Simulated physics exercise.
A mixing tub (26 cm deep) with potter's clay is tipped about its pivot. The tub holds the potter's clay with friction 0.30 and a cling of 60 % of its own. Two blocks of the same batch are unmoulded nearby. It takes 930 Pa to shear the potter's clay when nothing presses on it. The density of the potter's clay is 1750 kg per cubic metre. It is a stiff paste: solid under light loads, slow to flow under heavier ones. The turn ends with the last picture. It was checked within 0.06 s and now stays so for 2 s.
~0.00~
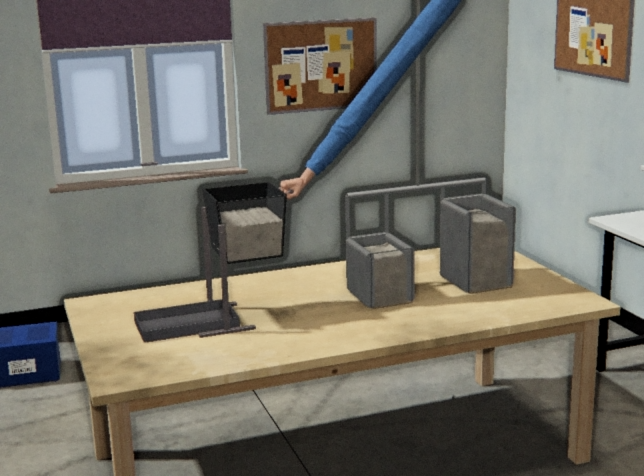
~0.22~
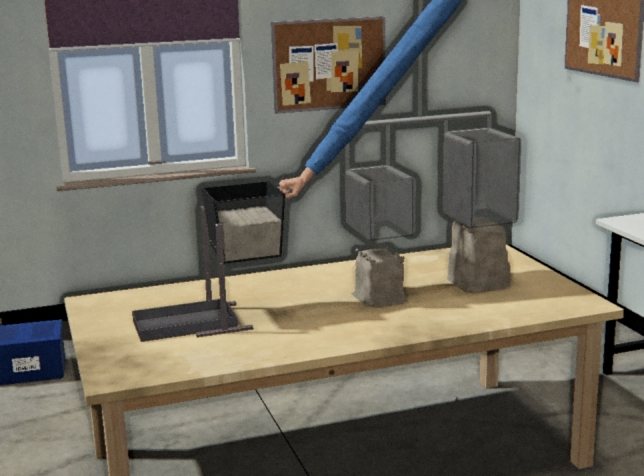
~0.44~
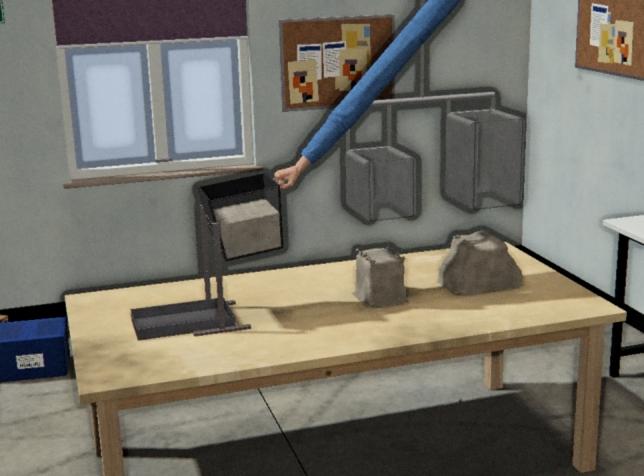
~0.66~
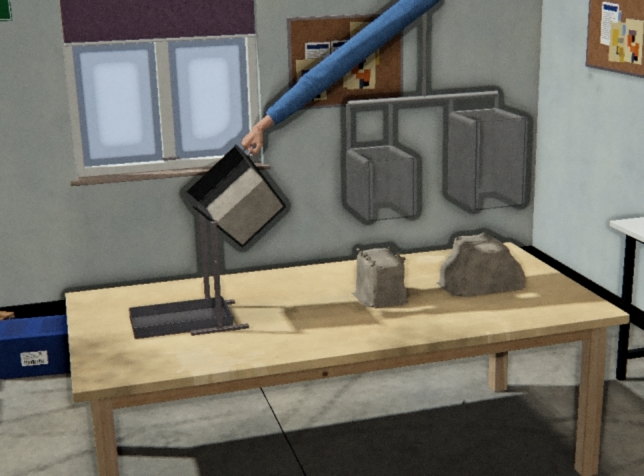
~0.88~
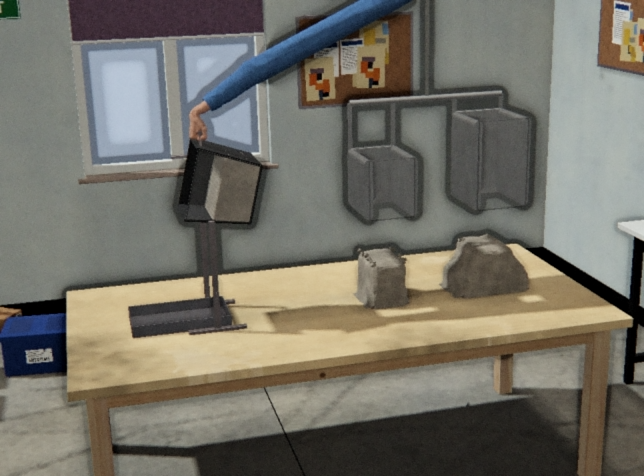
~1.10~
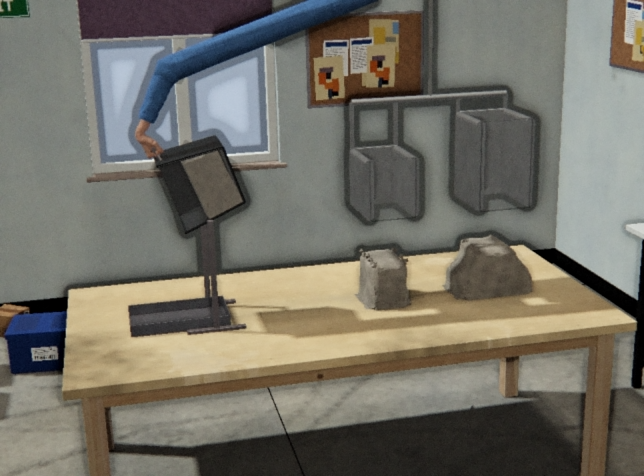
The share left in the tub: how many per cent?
Expect roughly 32 %.
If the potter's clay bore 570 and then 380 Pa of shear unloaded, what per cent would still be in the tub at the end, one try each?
In that order: 7 %, 0 %.
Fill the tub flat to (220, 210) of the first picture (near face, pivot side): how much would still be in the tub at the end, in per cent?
It would be near 0 %.
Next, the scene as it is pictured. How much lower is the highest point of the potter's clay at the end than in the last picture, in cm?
Roughly 18 cm.
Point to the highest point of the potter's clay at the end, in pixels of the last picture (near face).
At about (207, 198).
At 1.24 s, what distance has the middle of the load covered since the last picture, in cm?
Some 7 cm.
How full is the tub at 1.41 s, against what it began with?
Near 45 %.
After 1.24 s, the tub is at 108 degrees and holds 100 %.
After 1.41 s, the tub is at 108 degrees and holds 43 %.
After 1.58 s, the tub is at 108 degrees and holds 33 %.
After 1.75 s, the tub is at 108 degrees and holds 32 %.
After 3.10 s, the tub is at 108 degrees and holds 32 %.
